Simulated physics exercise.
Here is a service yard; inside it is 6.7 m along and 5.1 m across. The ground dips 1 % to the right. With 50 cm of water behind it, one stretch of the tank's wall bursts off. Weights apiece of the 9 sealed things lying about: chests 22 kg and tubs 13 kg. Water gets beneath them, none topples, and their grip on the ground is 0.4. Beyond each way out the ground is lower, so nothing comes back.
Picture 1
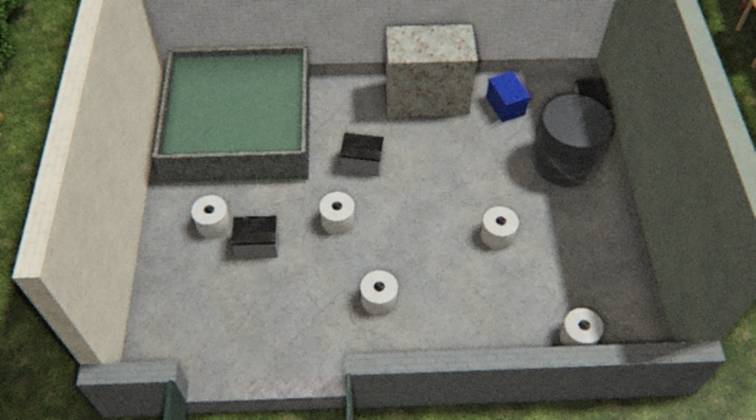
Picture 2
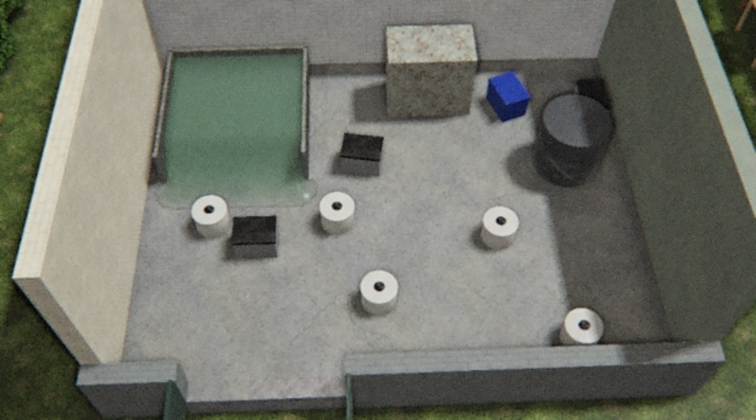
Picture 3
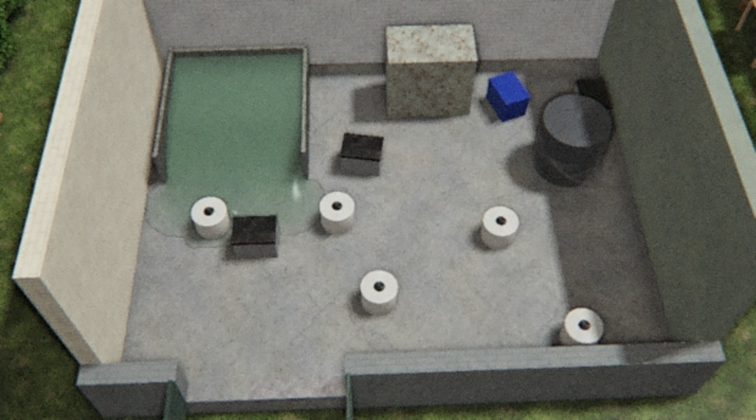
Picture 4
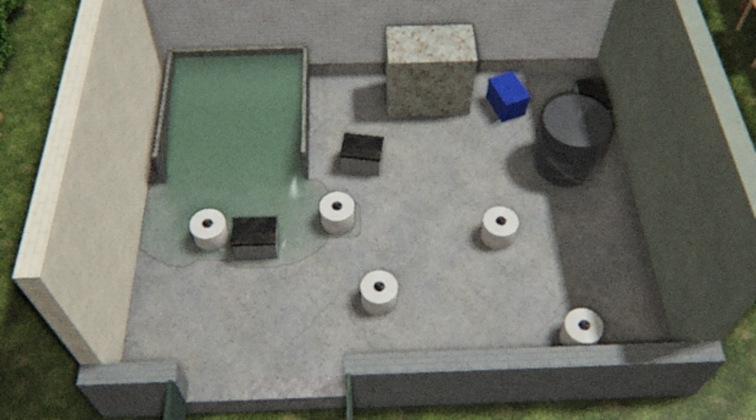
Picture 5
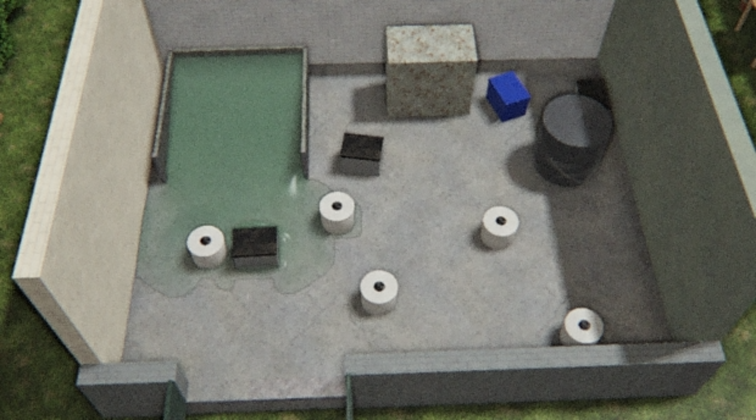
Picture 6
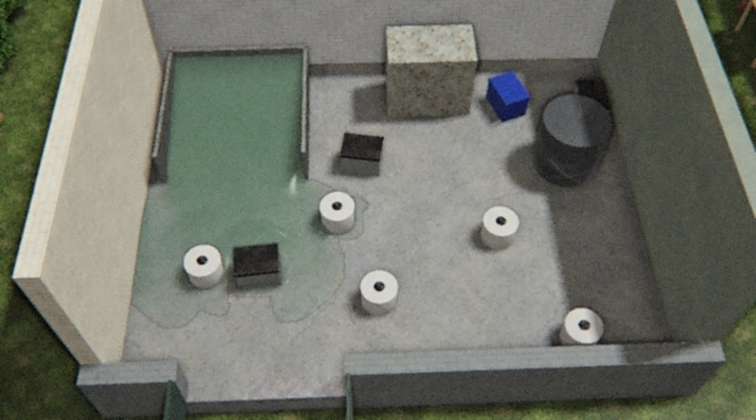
A walled concrete yard edged by grass is seen from above by a still camera, with a low-walled tank of green water at the upper left. A speckled block, a small blue chest and a dark round tub stand along the back and right, with white tubs and black chests scattered about. The tank's front wall gives way, water spreads forward, and the leftmost white tub and nearby black chest slide toward the viewer.
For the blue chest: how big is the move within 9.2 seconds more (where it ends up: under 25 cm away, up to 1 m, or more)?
Blue chest barely shifts.
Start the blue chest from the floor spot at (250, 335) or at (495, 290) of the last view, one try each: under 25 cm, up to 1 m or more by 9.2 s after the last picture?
In that order: It gets carried off; it stays put.
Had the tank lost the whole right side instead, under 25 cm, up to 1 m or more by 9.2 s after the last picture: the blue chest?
In that case the blue chest is nudged along.
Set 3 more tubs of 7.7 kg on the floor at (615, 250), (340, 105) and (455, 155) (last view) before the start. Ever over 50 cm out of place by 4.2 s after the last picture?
In that order: Less, under, under.
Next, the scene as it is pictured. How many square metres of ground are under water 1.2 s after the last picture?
Roughly 15 m2.
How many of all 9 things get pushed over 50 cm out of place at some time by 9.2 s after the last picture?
4 of them.
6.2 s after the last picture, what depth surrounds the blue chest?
About 1 cm.
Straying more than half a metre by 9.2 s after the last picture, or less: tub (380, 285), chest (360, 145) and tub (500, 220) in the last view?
In that order: Over, under, less.
Then, 1.2 s after the last picture the blue chest is near (509, 88), 0.0 m from its start, aground; 1 of 9 are out; 1 afloat.
Then, 3.8 s after the last picture the blue chest is near (509, 88), 0.0 m from its start, aground; 2 of 9 are out; 0 afloat.
Then, 6.2 s after the last picture the blue chest is near (509, 88), 0.0 m from its start, aground; 2 of 9 are out; 1 afloat.
Then, 9.2 s after the last picture the blue chest is near (509, 88), 0.0 m from its start, aground; 2 of 9 are out; 0 afloat.
